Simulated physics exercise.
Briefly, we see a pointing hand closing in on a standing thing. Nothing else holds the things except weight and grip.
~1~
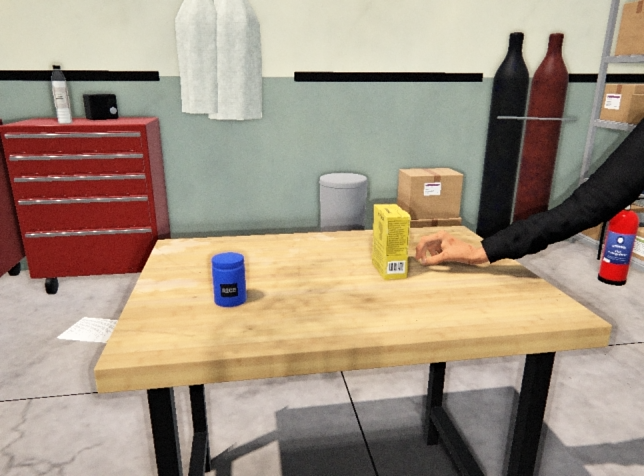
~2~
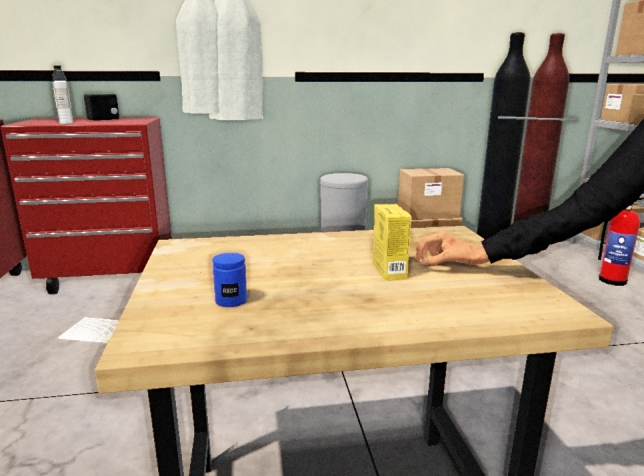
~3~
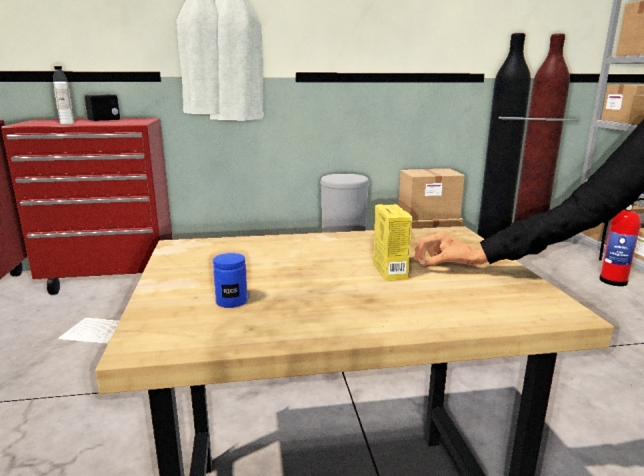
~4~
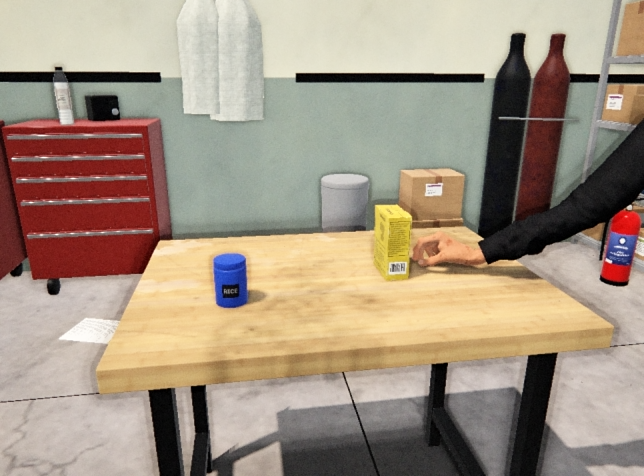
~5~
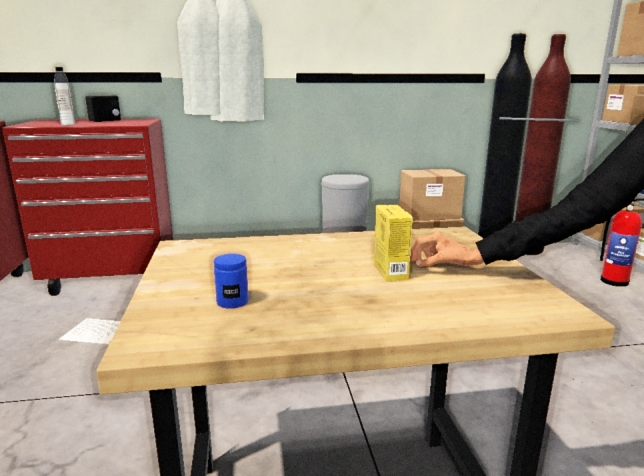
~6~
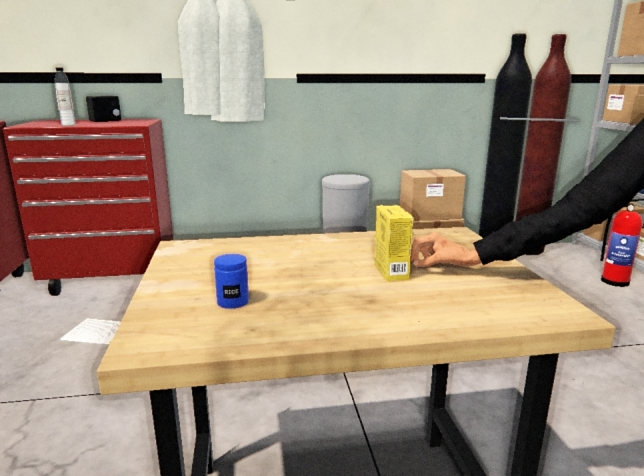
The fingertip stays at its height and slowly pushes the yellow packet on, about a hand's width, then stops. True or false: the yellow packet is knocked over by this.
False.
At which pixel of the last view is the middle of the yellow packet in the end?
Near (342, 245).
Then, 0.50 s on from there, yellow packet shifted a little near (382, 243).
Then, 0.90 s on from there, yellow packet shifted a little near (367, 243).
Then, 1.40 s on from there, yellow packet shifted about its own width near (348, 244).
In the end, moved from the start, yellow packet. At the end, from the last picture's camera, yellow packet near (342, 245).
